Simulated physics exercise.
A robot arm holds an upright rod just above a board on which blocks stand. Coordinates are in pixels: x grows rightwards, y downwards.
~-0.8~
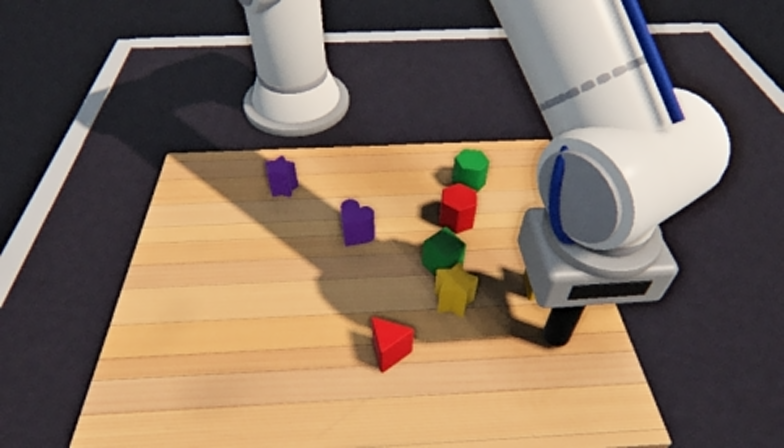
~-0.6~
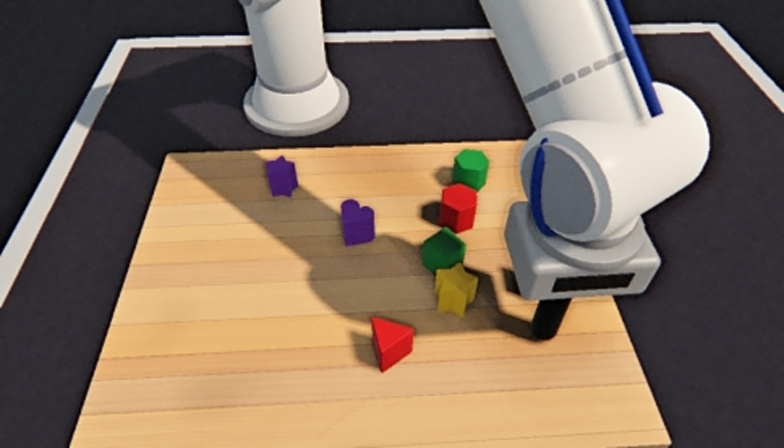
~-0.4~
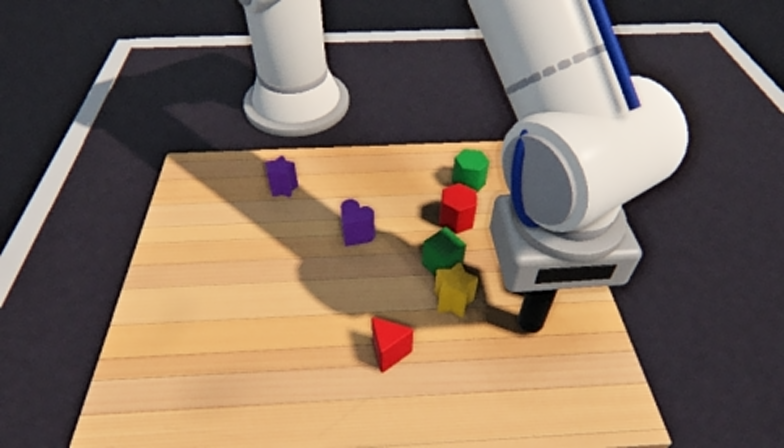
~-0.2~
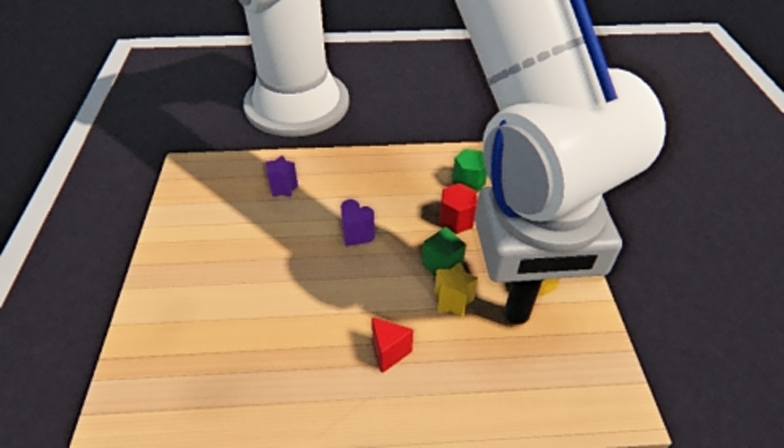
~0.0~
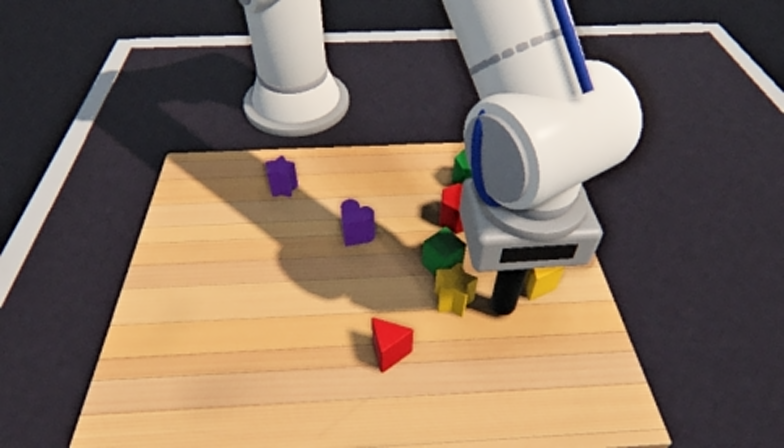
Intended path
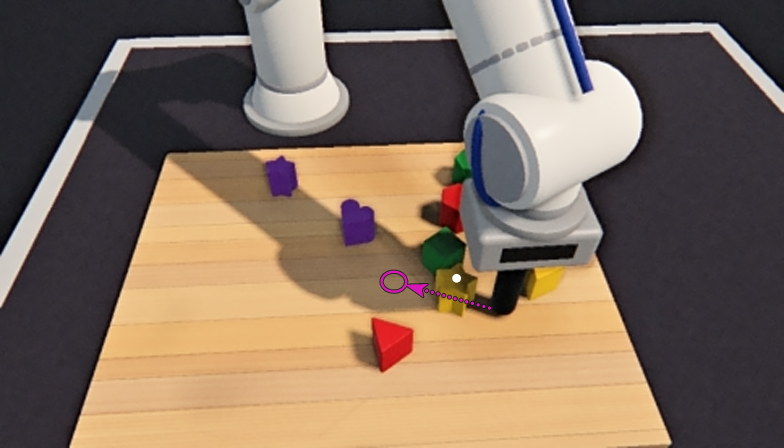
A pale wooden board lies on a dark floor marked with white lines, seen from above at an angle by a still camera. Purple blocks sit toward the left, a red triangular one near the front, and green, red and yellow ones right of centre, beneath a white robot arm. The arm steadily carries its black rod left and slightly away, uncovering another yellow block, while the blocks stay still.
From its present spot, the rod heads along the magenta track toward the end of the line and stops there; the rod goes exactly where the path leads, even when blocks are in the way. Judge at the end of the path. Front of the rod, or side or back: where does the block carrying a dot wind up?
When the path ends, it will sit ahead of the rod.
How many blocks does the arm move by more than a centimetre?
It will shift just one block.
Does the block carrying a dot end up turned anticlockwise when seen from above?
I'd say yes.
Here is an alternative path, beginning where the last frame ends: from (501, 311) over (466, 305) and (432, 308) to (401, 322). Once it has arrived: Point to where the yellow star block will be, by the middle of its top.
I'd place it at (401, 272), taking the centre of its top.
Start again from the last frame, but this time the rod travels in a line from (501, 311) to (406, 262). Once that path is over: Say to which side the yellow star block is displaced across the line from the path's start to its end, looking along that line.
The shift is leftward.
The line goes in a line from (501, 311) to (394, 282); the dot is on the yellow star block.
The first path, step by step. One third of the way, rod at (464, 296); yellow star block at (440, 274), turned 20° anticlockwise.
Two thirds of the way, rod at (429, 286); yellow star block at (403, 265), turned 25° anticlockwise.
At the end, rod at (394, 276); green square unmoved; yellow star block at (367, 257), turned 25° anticlockwise.
